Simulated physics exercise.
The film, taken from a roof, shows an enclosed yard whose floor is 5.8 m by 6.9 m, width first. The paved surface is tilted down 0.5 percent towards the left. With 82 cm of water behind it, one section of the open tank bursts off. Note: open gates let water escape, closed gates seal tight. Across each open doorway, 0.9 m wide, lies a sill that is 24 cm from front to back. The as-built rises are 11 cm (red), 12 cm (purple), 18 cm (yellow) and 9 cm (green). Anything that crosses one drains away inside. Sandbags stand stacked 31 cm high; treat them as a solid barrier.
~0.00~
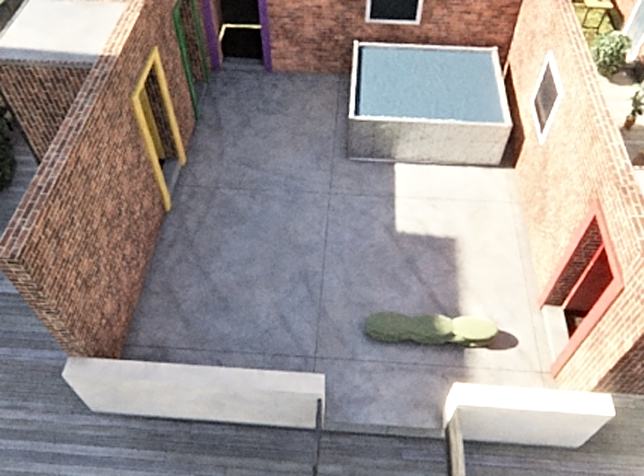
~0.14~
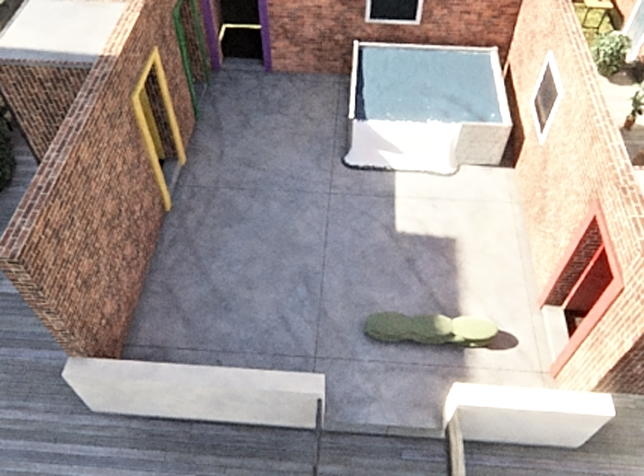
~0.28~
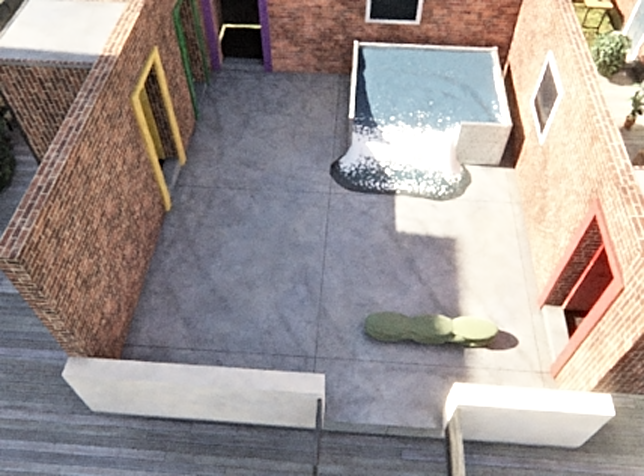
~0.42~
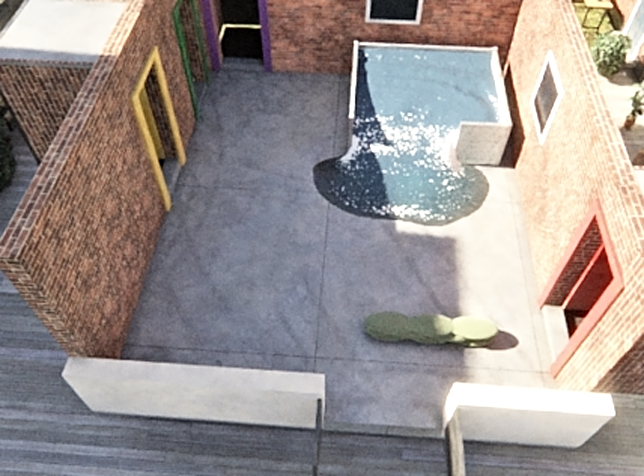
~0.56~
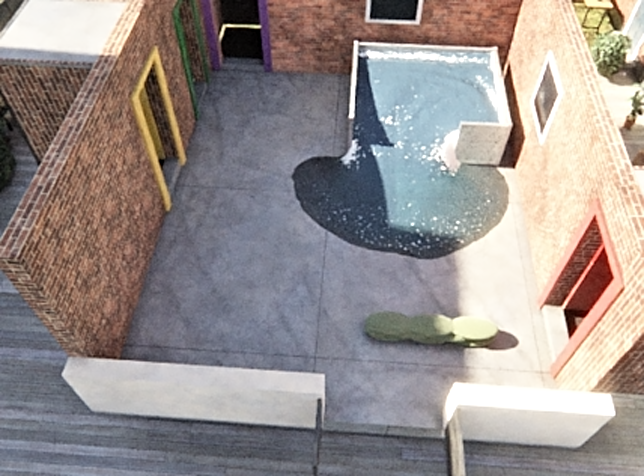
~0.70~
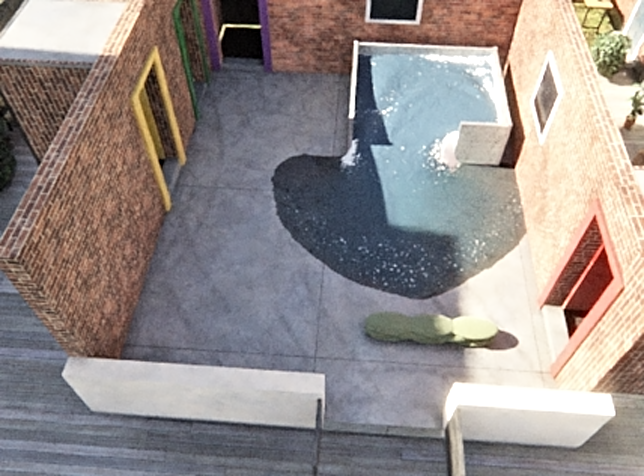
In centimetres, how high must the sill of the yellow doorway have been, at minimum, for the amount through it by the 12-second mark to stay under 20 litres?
It must have been at least 7.5 cm high.
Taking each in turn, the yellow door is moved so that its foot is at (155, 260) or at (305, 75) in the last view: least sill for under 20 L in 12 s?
First place around 15 cm, second around 11.5 cm.
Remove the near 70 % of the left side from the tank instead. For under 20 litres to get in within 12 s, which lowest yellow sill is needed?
About 28 cm.
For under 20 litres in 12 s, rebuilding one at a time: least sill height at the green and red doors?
Some 12.5 cm for green, some 27 cm for red.
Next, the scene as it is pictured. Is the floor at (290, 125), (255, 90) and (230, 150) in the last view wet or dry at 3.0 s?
First bone-dry, second bone-dry, third bone-dry.
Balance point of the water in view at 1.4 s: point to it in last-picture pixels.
The water's centre is at about (411, 166).
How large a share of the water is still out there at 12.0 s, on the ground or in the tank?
Remaining share: Around 80 %.
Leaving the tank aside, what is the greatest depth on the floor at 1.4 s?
About 44 cm at most.
After 1.4 s water covers 50 % of the floor, deepest (44 cm) near (389, 319); it has not reached the yellow door.
After 3.0 s water covers 65 % of the floor, deepest (52 cm) near (112, 387); 4 cm at the yellow door, 0 litres in over its 18 cm sill.
After 12.0 s water covers 100 % of the floor, deepest (17 cm) near (407, 84); 10 cm at the yellow door, 0 litres in over its 18 cm sill.
At the yellow door as built, the water arrived by 2.6 s and peaked near 12 cm at 8.4 s.
Run again over the same 12 s with other heights there, 33 litres in over 6.5 cm, 12 litres over 8.5 cm. The limit of 20 litres is kept from about 7.5 cm up.
